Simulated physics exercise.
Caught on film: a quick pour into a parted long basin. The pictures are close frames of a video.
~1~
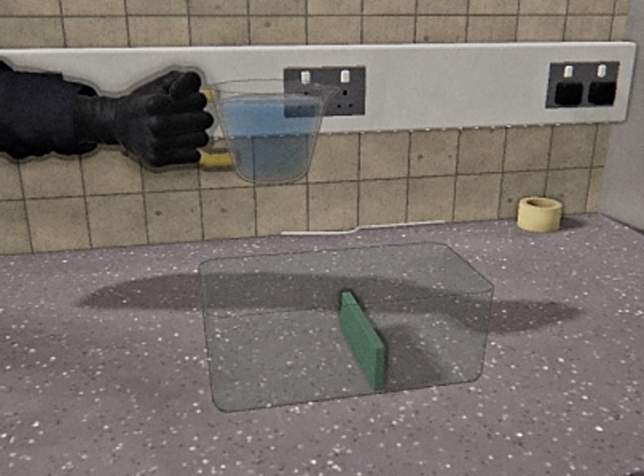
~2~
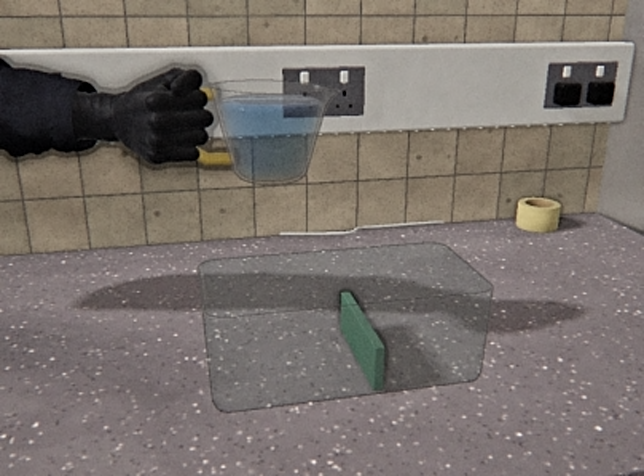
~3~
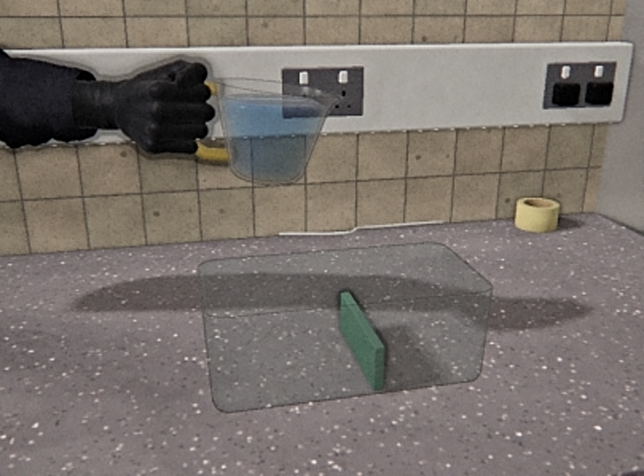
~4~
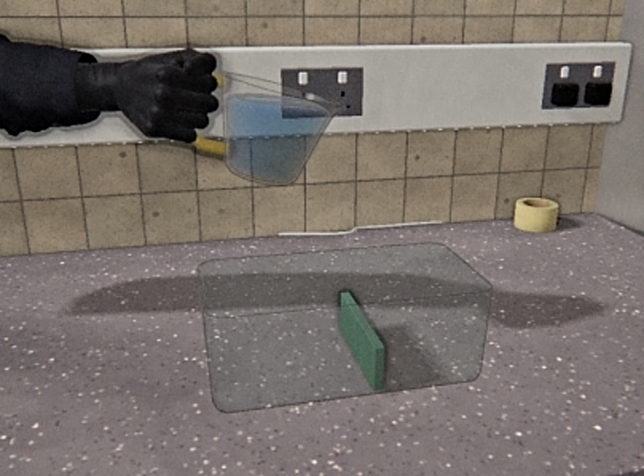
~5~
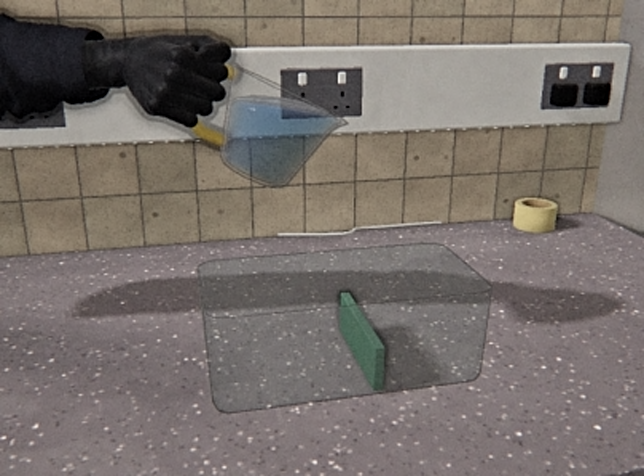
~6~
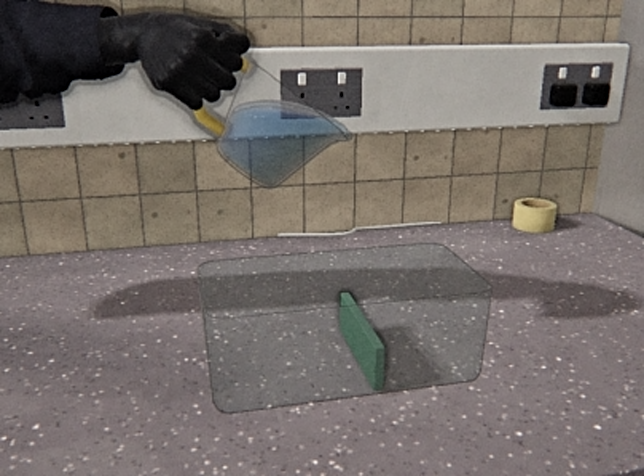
A black-gloved hand holds a clear jug of blue liquid by its yellow handle at the upper left, above a speckled grey-purple worktop seen from the front and slightly above. Below sits a clear long basin parted by a green wall, with pale tape, beige tiles and sockets behind. The hand rises slightly and turns, tilting the jug steadily rightward as its liquid shifts towards the lip.
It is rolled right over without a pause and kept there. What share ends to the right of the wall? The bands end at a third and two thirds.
The share right of the wall is between a third and two thirds.
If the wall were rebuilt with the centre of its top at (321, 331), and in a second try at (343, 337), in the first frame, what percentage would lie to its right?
First some 85, then 80 per cent.
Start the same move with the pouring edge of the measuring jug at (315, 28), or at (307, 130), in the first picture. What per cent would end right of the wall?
In turn 40 and 15 in a hundred.
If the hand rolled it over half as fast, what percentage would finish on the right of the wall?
Close to 85 per cent.
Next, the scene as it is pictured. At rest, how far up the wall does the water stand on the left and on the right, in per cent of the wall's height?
The left part 10 per cent, the right part 30.
A moment on, the measuring jug is tipped right over and 23 per cent is still to pour, 0 is left of the wall and 35 right of it.
Next, the measuring jug is tipped right over and 1 per cent is still to pour, 32 is left of the wall and 54 right of it.
Then the measuring jug is tipped right over and 0 per cent is still to pour, 41 is left of the wall and 52 right of it.
Later the measuring jug is tipped right over and 0 per cent is still to pour, 42 is left of the wall and 52 right of it.
Finally, 42 per cent lies left of the wall, 52 right of it and 6 outside.
